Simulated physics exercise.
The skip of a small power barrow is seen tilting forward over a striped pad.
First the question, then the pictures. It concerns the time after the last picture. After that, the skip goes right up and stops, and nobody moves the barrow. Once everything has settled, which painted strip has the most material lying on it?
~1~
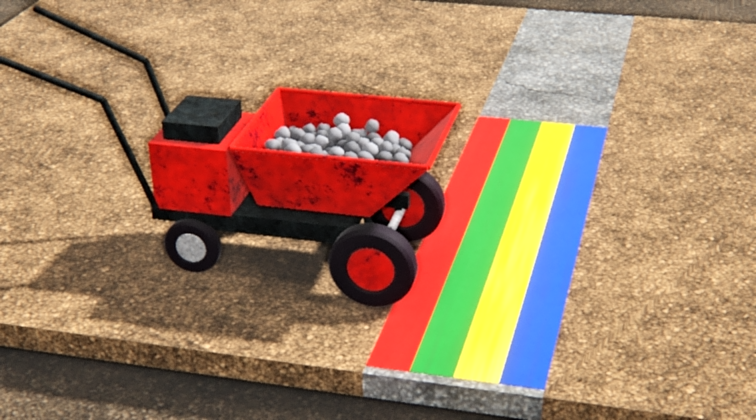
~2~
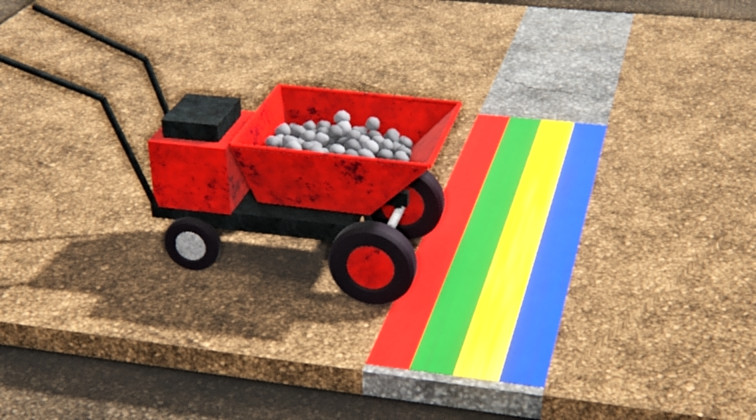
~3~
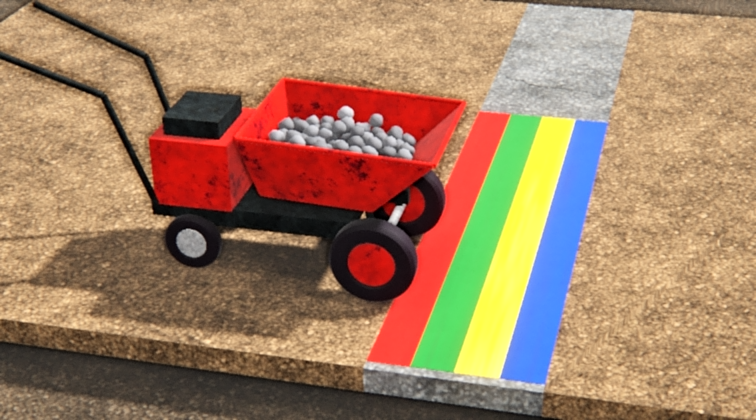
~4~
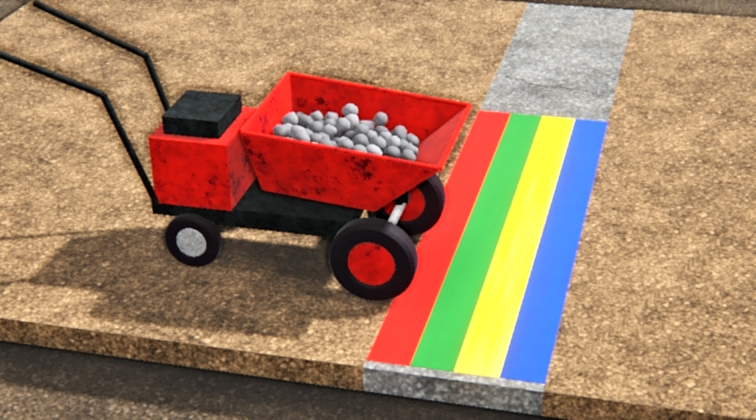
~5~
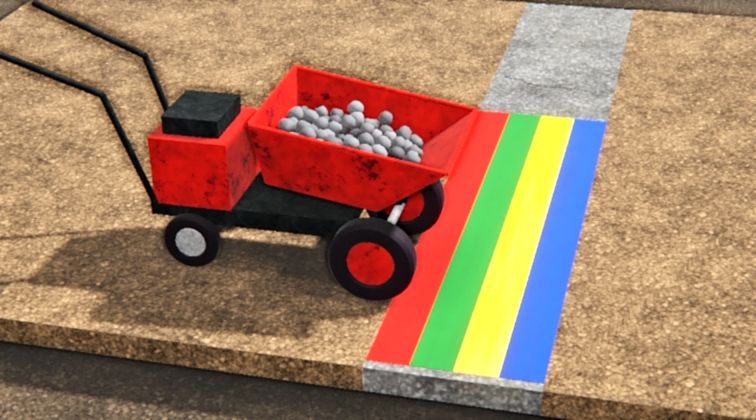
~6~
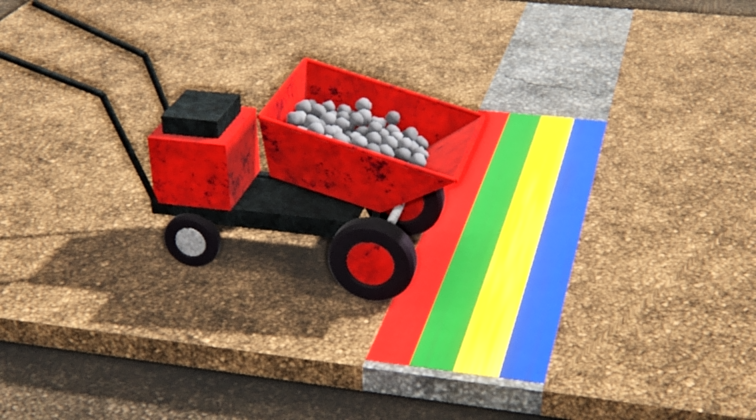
Most of it lies on the blue strip.
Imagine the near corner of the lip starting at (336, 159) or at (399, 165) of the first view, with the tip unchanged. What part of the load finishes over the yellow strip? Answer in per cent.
I'd expect close to 20 per cent and then close to 30 per cent.
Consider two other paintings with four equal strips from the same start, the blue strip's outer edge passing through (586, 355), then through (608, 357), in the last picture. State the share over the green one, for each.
I get 0 % for the first one and 0 % for the second.
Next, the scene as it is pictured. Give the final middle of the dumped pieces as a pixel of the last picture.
Resting centre, last frame: Roughly (569, 278).
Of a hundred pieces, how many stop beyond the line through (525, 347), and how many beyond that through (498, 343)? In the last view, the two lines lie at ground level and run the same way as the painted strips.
About 70 and 90 %.
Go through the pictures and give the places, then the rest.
In the first picture, lip of the skip near (428, 168), level; top of the load near (306, 151), round cobbles; red strip near (402, 333); green strip near (445, 339); yellow strip near (488, 344); blue strip near (531, 350).
In the second picture, lip of the skip near (429, 167), level; top of the load near (307, 149).
In the third picture, lip of the skip near (433, 166), tipped barely; top of the load near (310, 144).
In the fourth picture, lip of the skip near (439, 169), tipped barely; top of the load near (323, 141).
In the fifth picture, lip of the skip near (446, 174), tipped a little; top of the load near (328, 138).
In the sixth picture, lip of the skip near (455, 181), tipped a little; top of the load near (328, 133); red strip near (402, 327); green strip near (444, 332); yellow strip near (487, 338); blue strip near (531, 343).
Shortly afterwards, skip tipped steeply; the whole lot in the skip.
Next, skip tipped steeply; the bulk in the skip; only a few over the yellow strip; a little over the blue strip.
Some moments later, skip tipped right over; a little in the skip; a little over the yellow strip; near a third over the blue strip; near half off the paint.
In the end, skip tipped right over; a little in the skip; none at all over the red strip; none at all over the green strip; a little over the yellow strip; near a third over the blue strip; near half off the paint.
